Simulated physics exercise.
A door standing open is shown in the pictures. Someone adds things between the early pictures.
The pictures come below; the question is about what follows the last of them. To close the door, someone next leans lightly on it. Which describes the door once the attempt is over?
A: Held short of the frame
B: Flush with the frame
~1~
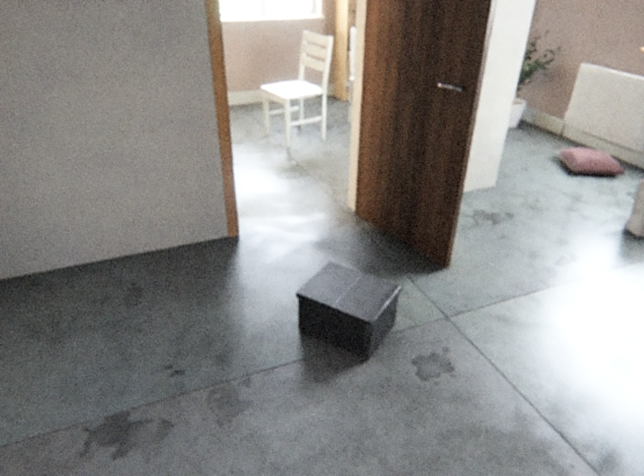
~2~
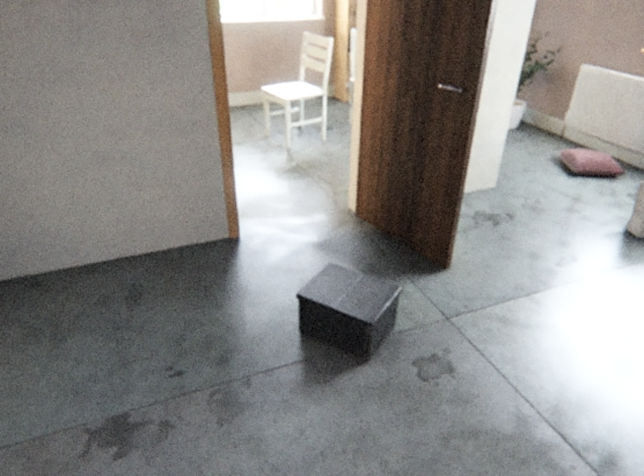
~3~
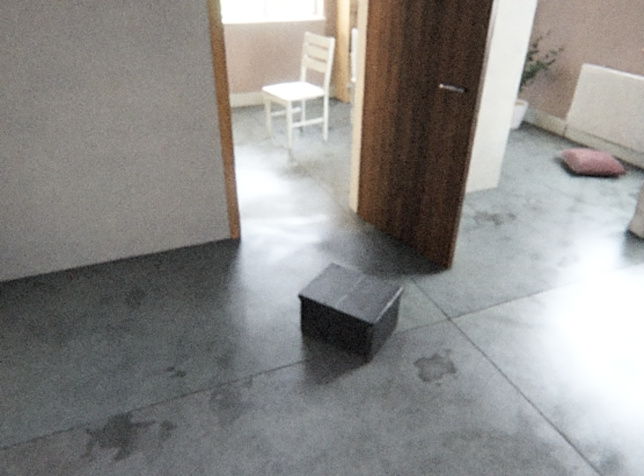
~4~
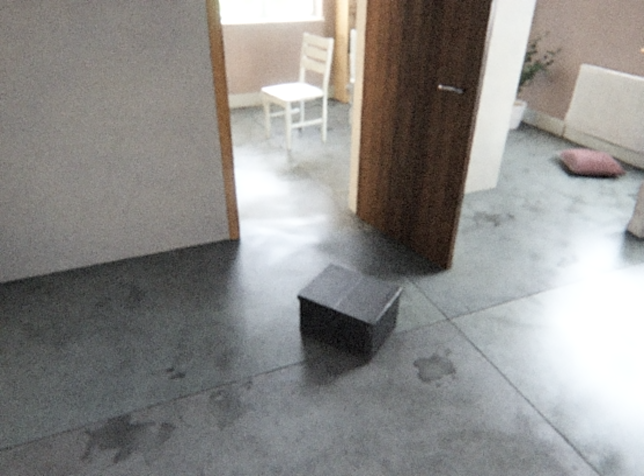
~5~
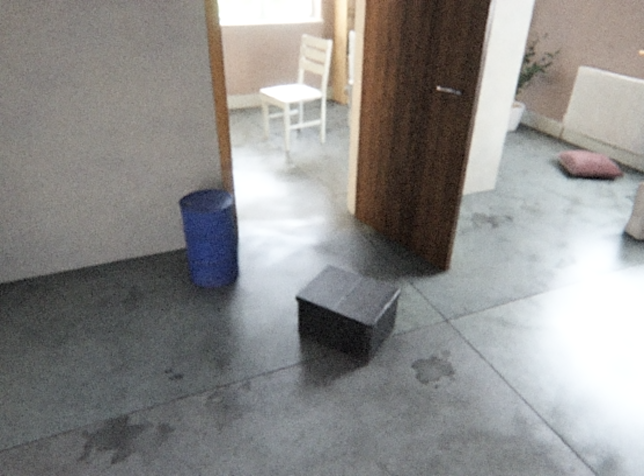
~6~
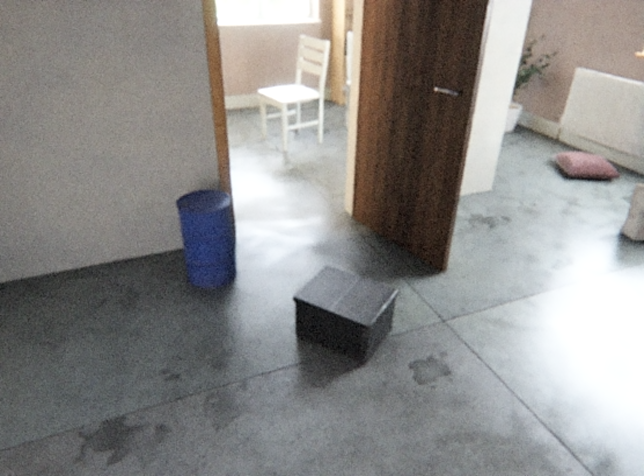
B.
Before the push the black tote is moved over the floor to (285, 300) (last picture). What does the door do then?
After that it finishes its swing.
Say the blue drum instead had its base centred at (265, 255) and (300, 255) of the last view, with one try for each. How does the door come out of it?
The first time the door is obstructed, the second time it is obstructed.
Then, 0.90 s on from there, door at 70°.
Then, 1.50 s on from there, door at 29°.
In the end, door at 0°; both unmoved. At the end, from the last picture's camera, blue drum near (208, 239).
